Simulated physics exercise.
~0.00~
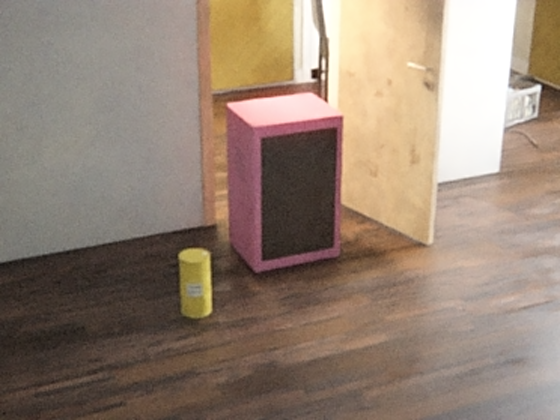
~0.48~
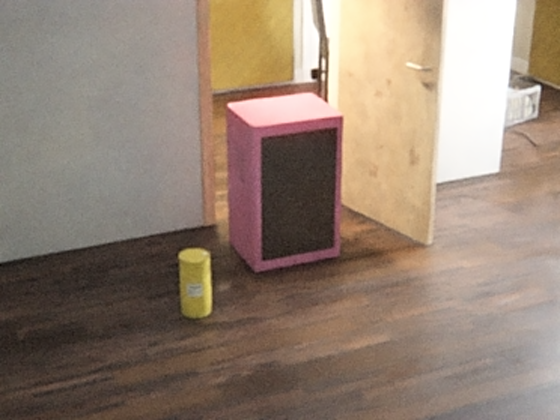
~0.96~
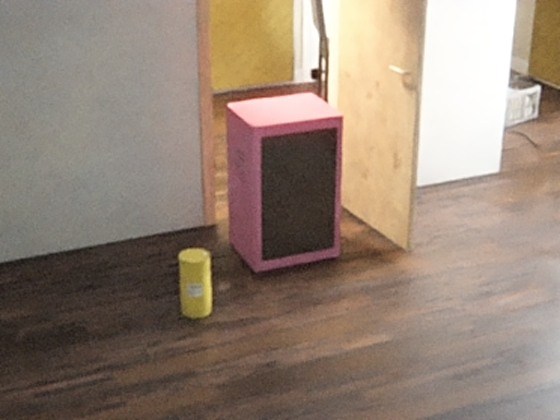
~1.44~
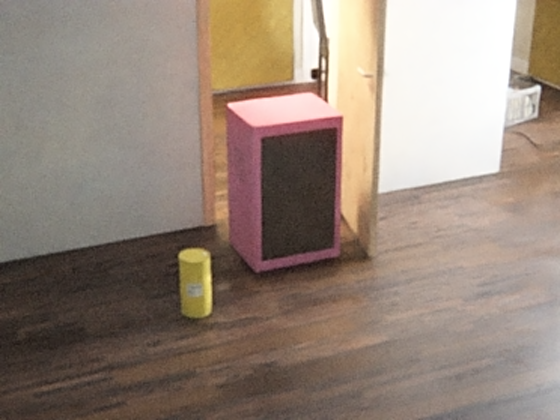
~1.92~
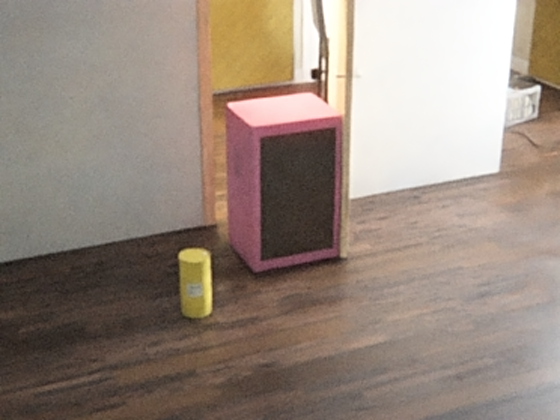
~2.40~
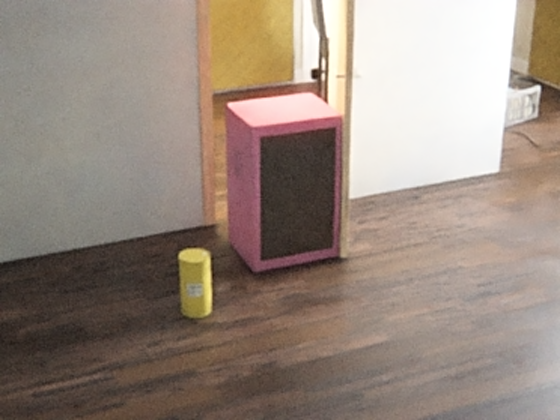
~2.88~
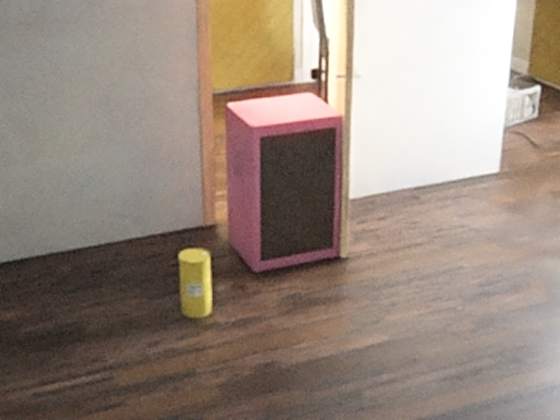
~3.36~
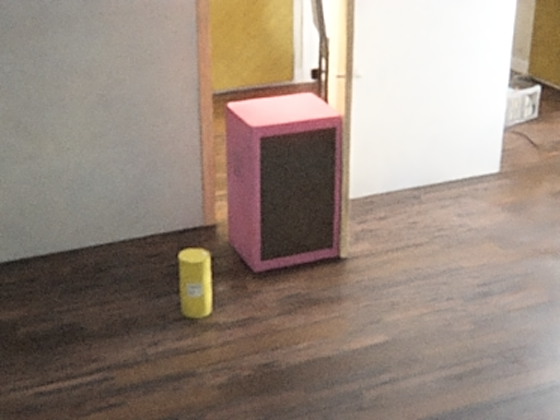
Room with dark wood floor, a wooden door swinging partway toward a pink appliance and stopping, still open, near a yellow canister.
